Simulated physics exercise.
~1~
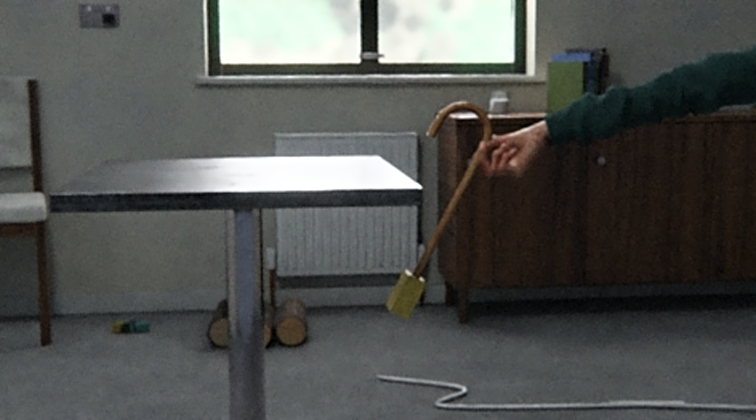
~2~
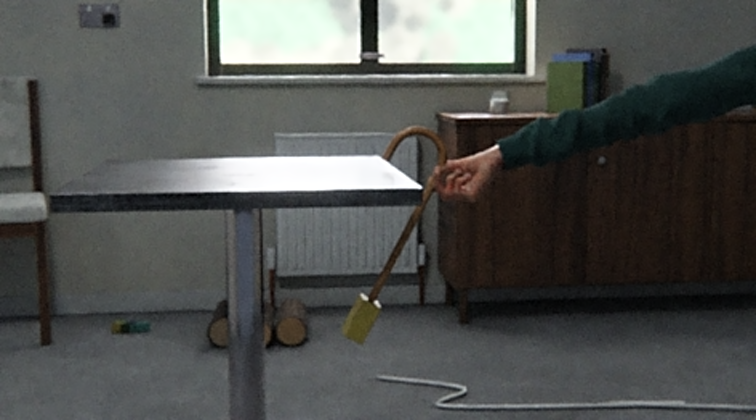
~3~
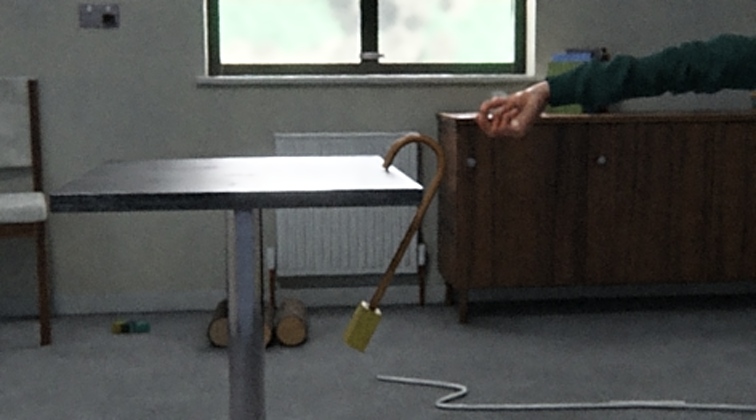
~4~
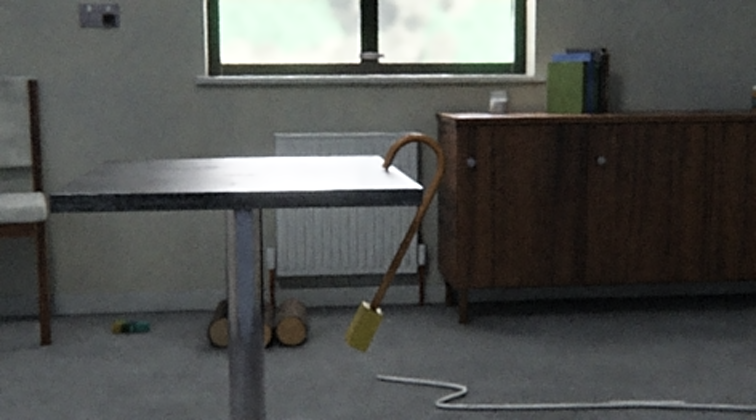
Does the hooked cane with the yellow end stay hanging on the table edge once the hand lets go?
Yes, it stays hooked over the edge of the table and hangs there at rest after the hand has gone.
